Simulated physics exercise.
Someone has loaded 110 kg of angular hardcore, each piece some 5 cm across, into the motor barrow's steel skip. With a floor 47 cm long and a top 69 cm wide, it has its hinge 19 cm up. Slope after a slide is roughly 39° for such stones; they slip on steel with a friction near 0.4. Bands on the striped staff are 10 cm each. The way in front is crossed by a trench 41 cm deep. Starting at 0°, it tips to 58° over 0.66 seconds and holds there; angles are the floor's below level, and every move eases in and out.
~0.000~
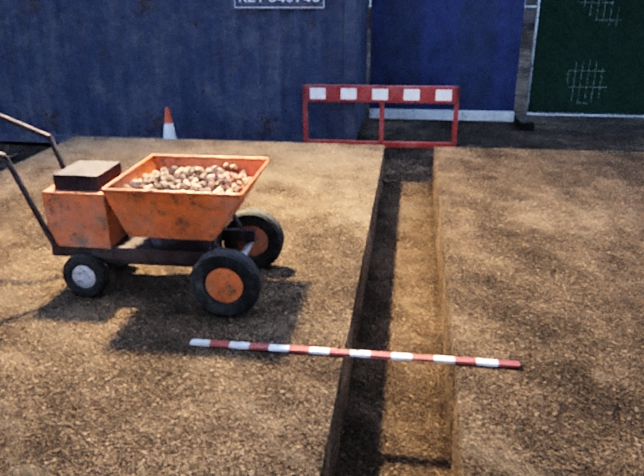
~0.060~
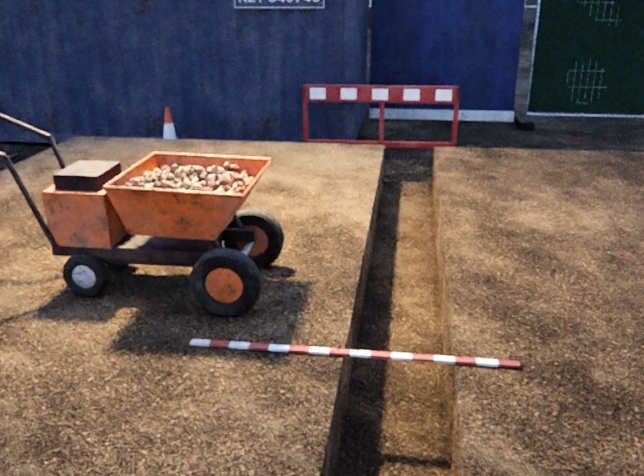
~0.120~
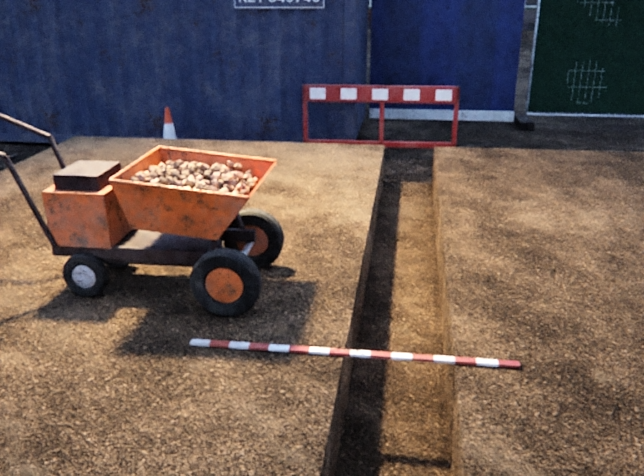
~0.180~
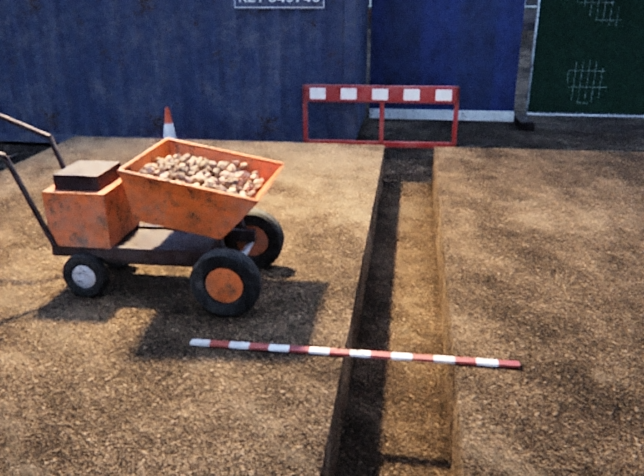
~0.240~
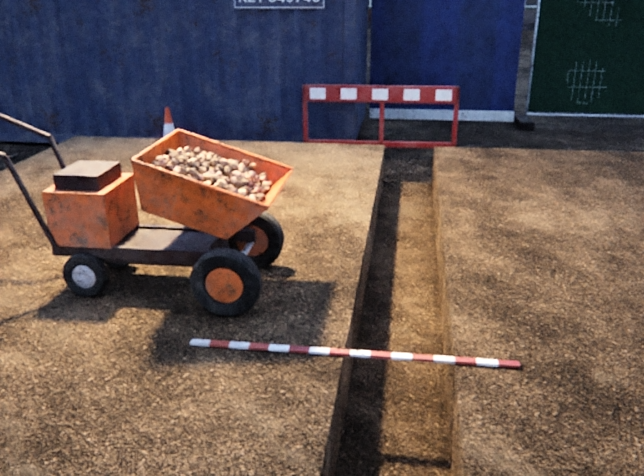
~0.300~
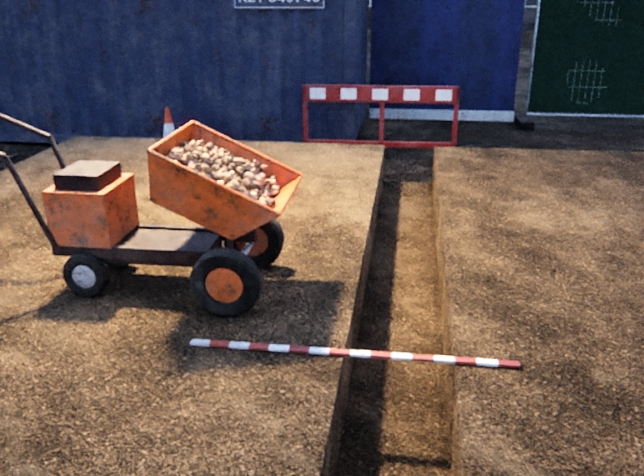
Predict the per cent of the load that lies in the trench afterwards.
27 per cent.
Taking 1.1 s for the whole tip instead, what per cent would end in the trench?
Something close to 15 per cent.
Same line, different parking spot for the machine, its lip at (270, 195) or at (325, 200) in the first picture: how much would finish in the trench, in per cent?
35 % and 20 %.
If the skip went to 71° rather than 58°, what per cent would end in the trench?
I'd expect around 65 in a hundred.
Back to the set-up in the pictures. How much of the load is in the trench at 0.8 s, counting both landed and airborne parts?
At that moment: Approx. 0 %.
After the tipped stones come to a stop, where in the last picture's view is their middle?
Around (403, 357).
After 0.5 s the floor is at 49°; 100 % in the skip; the foremost stones are at (295, 225).
After 0.8 s the floor is at 58°; 94 % in the skip, 5 % short of the trench, 1 % in the trench; the foremost stones are at (362, 264).
After 1.1 s the floor is at 58°; 71 % in the skip, 7 % short of the trench, 21 % in the trench; the foremost stones are at (440, 359).
After 3.1 s the floor is at 58°; 67 % in the skip, 7 % short of the trench, 27 % in the trench; the foremost stones are at (441, 372).
